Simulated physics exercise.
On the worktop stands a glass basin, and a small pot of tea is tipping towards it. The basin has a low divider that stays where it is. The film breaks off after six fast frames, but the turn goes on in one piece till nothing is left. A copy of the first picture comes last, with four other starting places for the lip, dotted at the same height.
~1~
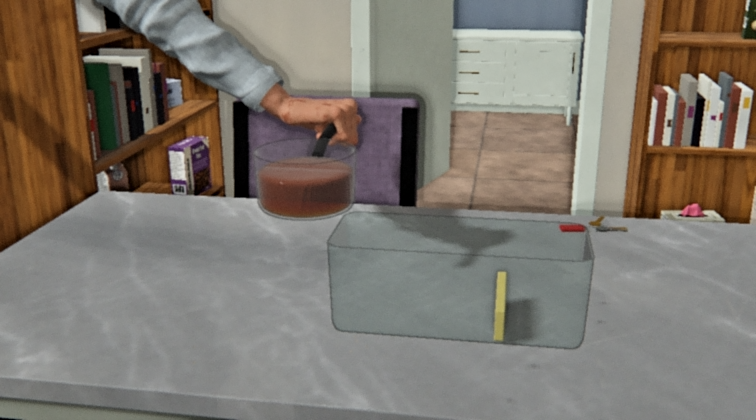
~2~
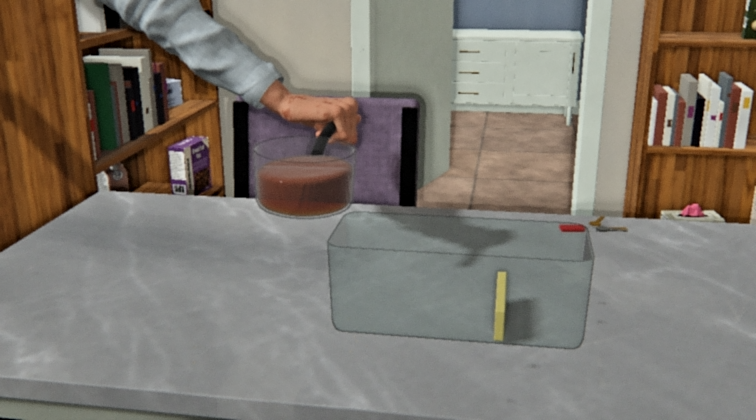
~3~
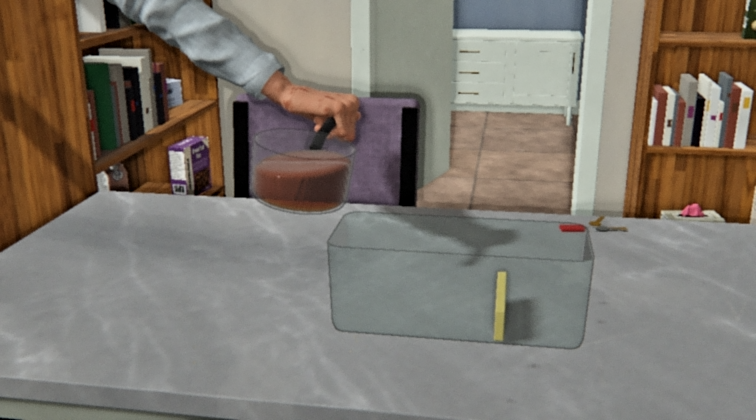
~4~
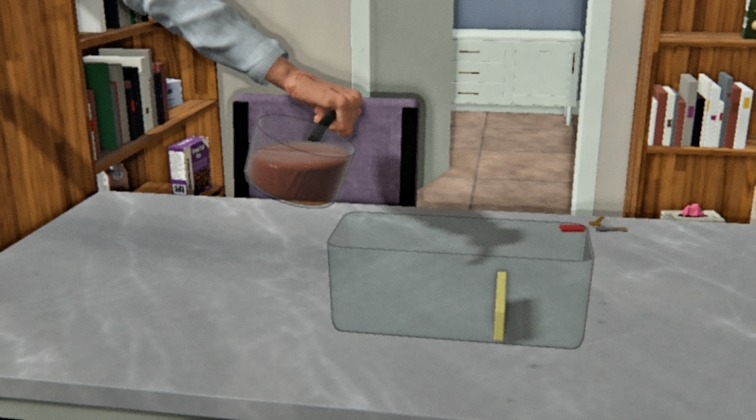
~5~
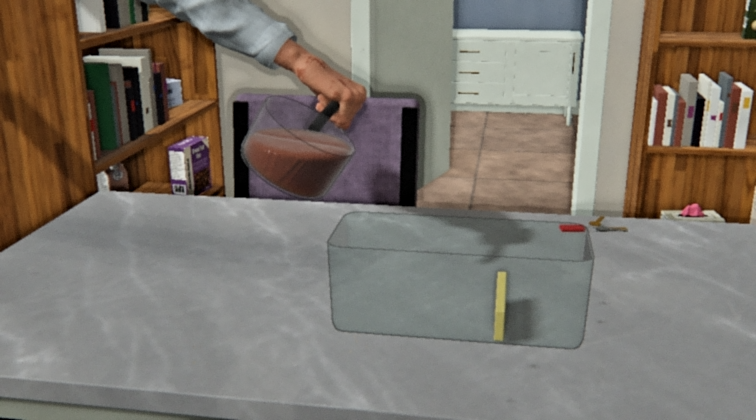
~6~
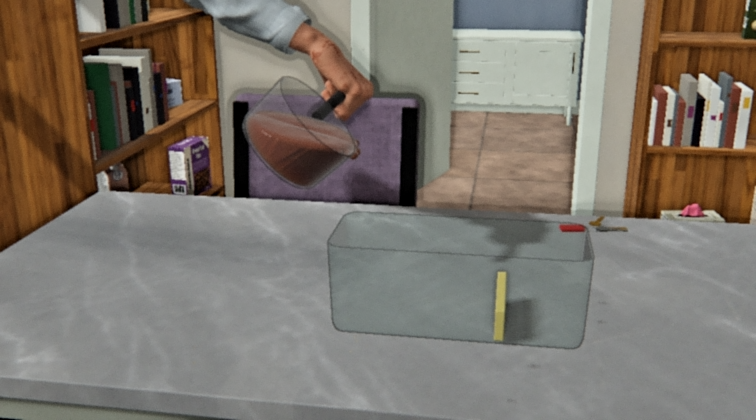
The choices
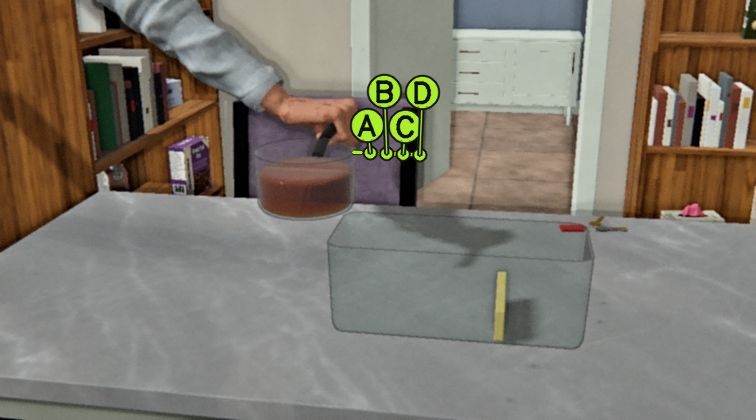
A hand reaching in from the upper left holds a clear pot of reddish-brown tea by its dark handle, upright at first, then lifts it slightly and tilts it steadily rightward until the tea reaches over the lip. Below and right, a clear rectangular basin with an upright yellow strip stands on a grey marbled worktop, near small red and orange objects. The still camera looks slightly down across the room, towards wooden bookshelves, a purple chair and an open doorway.
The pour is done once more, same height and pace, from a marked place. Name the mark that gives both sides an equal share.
I would pick spot D.
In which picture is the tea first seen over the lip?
In picture 6.
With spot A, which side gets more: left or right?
The left side.
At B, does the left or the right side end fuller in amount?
More ends on the left.
On the marked copy, A at (370, 152); B at (386, 153); C at (403, 154); D at (419, 154).
Choosing A, about 83 % ends left of the wall and 11 % right of it; 6 % is lost outside.
Choosing B, about 88 % ends left of the wall and 8 % right of it; 4 % is lost outside.
Choosing C, about 76 % ends left of the wall and 21 % right of it; 3 % is lost outside.
Choosing D, about 51 % ends left of the wall and 43 % right of it; 6 % is lost outside.
